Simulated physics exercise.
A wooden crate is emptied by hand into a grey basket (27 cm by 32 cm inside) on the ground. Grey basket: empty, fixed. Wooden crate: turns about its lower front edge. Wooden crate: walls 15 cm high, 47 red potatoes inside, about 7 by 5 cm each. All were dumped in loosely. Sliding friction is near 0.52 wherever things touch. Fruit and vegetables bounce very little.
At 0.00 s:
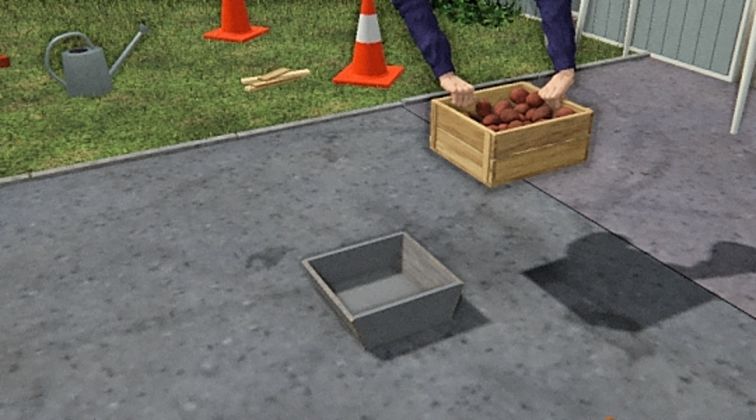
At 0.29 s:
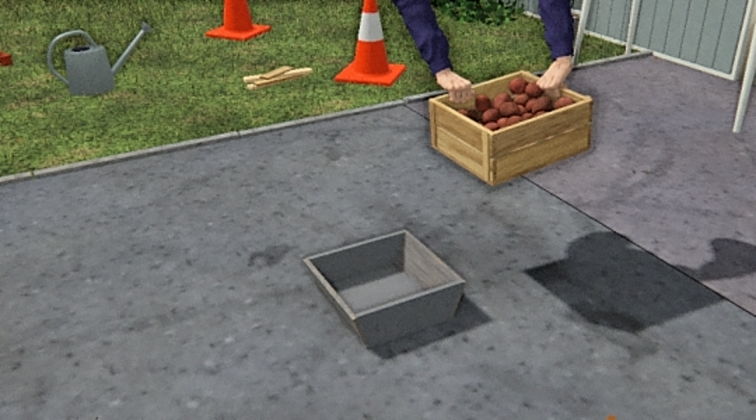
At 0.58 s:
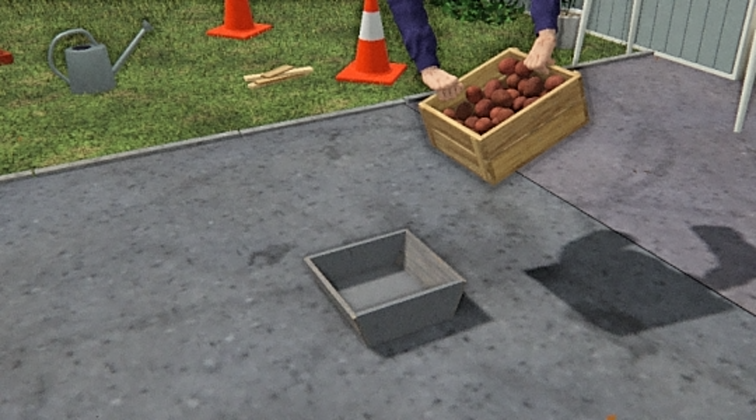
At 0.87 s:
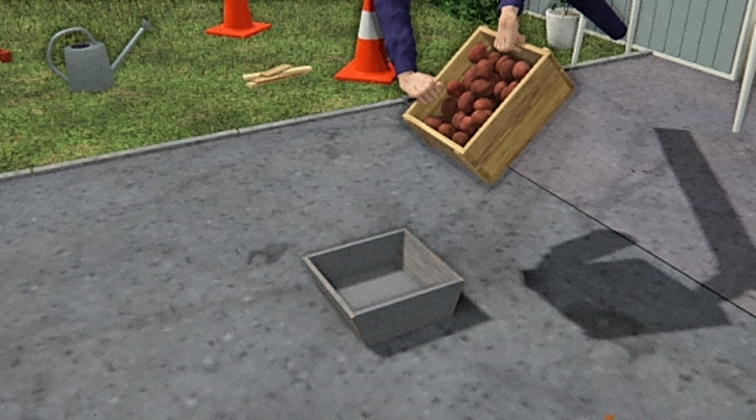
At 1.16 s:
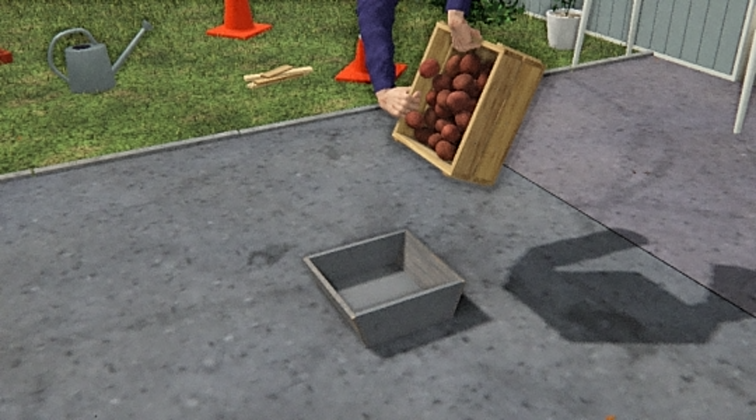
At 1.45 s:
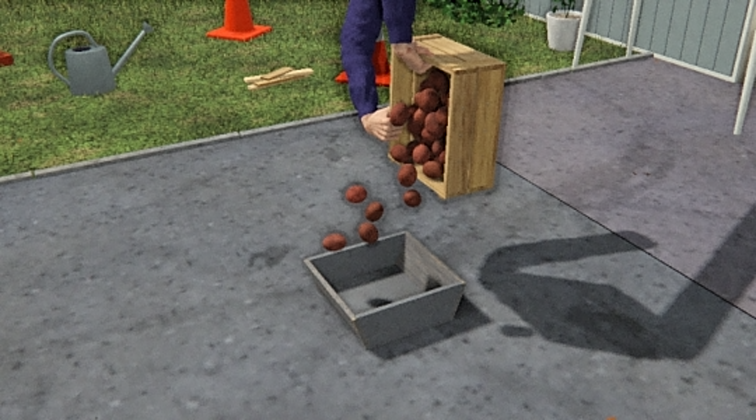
Two hands tilt a wooden crate onto its side, and red potatoes begin tumbling out.
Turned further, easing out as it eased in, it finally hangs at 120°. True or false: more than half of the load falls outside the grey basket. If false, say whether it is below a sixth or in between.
False, below a sixth.
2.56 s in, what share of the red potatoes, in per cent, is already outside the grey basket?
Share: About 5 %.
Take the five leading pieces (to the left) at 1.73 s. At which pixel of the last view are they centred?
The leading five average out near (356, 284).
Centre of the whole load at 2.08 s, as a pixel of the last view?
The middle of the load sits near (381, 283).
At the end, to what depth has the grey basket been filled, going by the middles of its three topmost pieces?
Roughly 11 centimetres.
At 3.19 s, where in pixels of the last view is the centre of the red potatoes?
I'd put the middle close to (377, 292) in the last view.
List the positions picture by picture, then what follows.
In the first frame (we follow the rim corner now nearest the camera), wooden crate at (497, 133); grey basket at (354, 317); tilt 0°; nothing out yet.
In the second frame, wooden crate at (495, 133); tilt 6°.
In the third frame, wooden crate at (483, 137); tilt 21°.
In the fourth frame, wooden crate at (465, 149); tilt 42°.
In the fifth frame, wooden crate at (451, 170); tilt 65°.
In the sixth frame, wooden crate at (444, 194); grey basket at (356, 317); tilt 88°; 6 out, the lowest potato at (335, 243).
After 1.73 s, tilt 106°; 24 still in the wooden crate, 8 in the grey basket and 15 in the air.
After 2.08 s, tilt 119°; 7 still in the wooden crate, 32 in the grey basket, 2 outside the grey basket and 6 in the air.
After 2.56 s, tilt 120°; 45 in the grey basket and 2 outside the grey basket.
Outcome (at 3.19 s), 45 in the grey basket and 2 outside the grey basket. Asked share, 2 of 47, 4 per cent.
